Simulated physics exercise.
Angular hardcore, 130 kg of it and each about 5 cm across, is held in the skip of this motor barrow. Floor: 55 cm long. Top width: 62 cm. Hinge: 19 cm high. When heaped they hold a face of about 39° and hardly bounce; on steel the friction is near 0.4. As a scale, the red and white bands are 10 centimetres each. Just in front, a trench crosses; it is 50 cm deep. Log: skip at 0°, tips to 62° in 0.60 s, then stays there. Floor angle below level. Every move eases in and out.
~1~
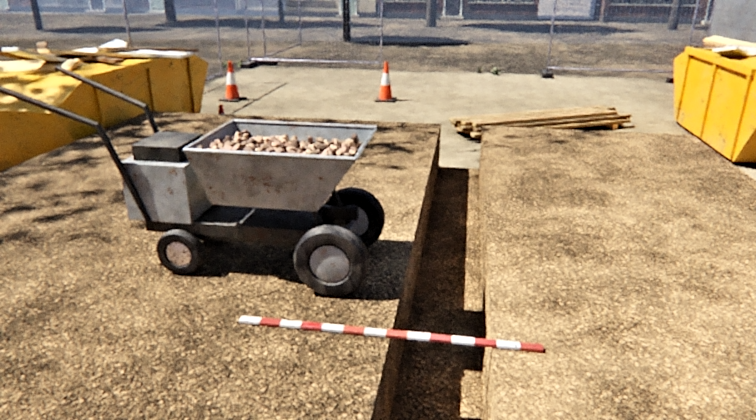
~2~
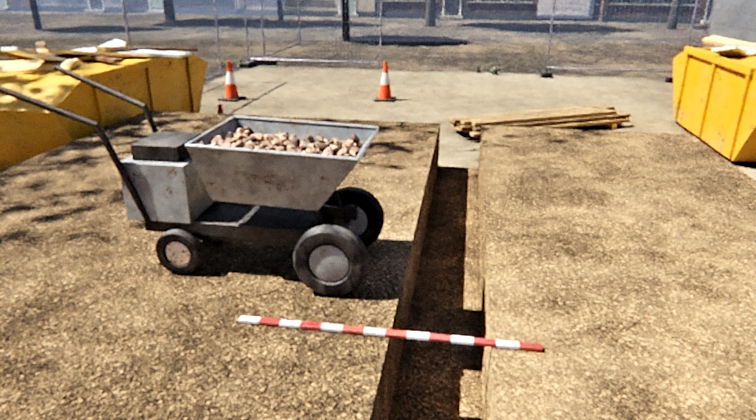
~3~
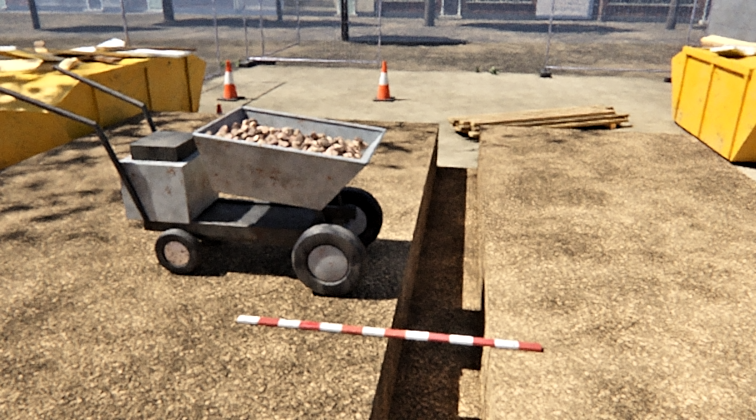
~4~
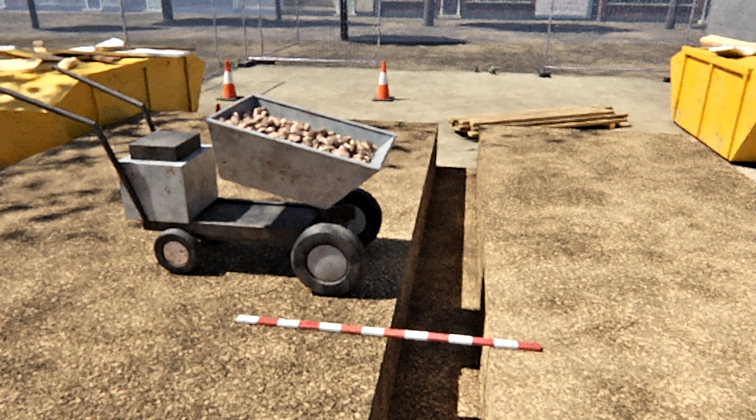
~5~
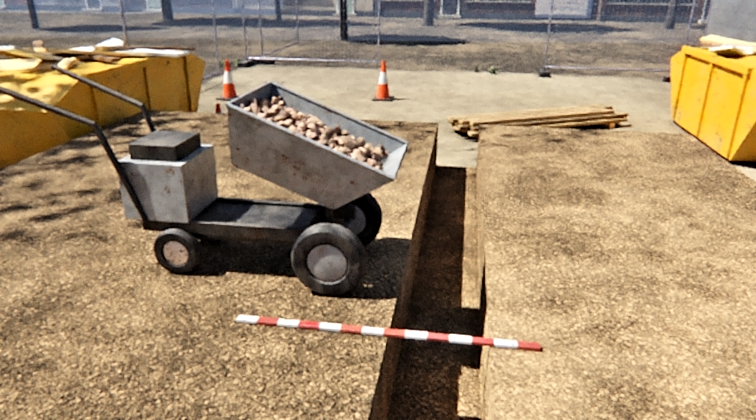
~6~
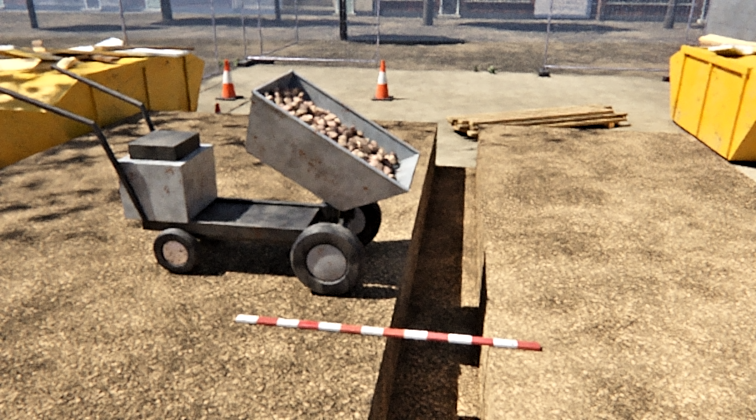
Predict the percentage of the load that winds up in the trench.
My prediction is about 28 per cent.
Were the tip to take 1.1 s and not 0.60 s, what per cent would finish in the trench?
Trench share: Approx. 30%.
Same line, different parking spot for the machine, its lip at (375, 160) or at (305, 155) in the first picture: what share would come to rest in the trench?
I'd expect close to 15 per cent at the first and 55 per cent at the second.
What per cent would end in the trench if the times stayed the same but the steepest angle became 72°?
It would be near 45 per cent.
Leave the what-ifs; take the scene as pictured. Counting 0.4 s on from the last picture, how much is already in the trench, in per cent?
Roughly 10% by that time.
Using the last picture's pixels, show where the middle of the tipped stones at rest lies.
Their middle is at about (497, 280).
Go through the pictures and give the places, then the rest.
In the first frame, the skip is at 0°, its lip at (355, 159); the top of the load is at (283, 142).
In the second frame, the skip is at 2°, its lip at (358, 160); the top of the load is at (261, 138).
In the third frame, the skip is at 6°, its lip at (367, 163); the top of the load is at (248, 128).
In the fourth frame, the skip is at 13°, its lip at (379, 169); the top of the load is at (255, 116).
In the fifth frame, the skip is at 22°, its lip at (394, 179); the top of the load is at (272, 104).
The sixth frame shows lip at (408, 191), floor tilted 31°, highest stones at (289, 94).
Then, 0.1 s after the last picture the floor is at 52°, 100 % in the skip; the foremost stones are at (420, 201).
Then, 0.4 s after the last picture the floor is at 62°, 92 % in the skip, 8 % in the trench; the foremost stones are at (490, 263).
Then, 0.7 s after the last picture the floor is at 62°, 49 % in the skip, 19 % in the trench, 32 % past the trench; the foremost stones are at (614, 295).
Then, 2.7 s after the last picture the floor is at 62°, 40 % in the skip, 28 % in the trench, 32 % past the trench; the foremost stones are at (728, 303).
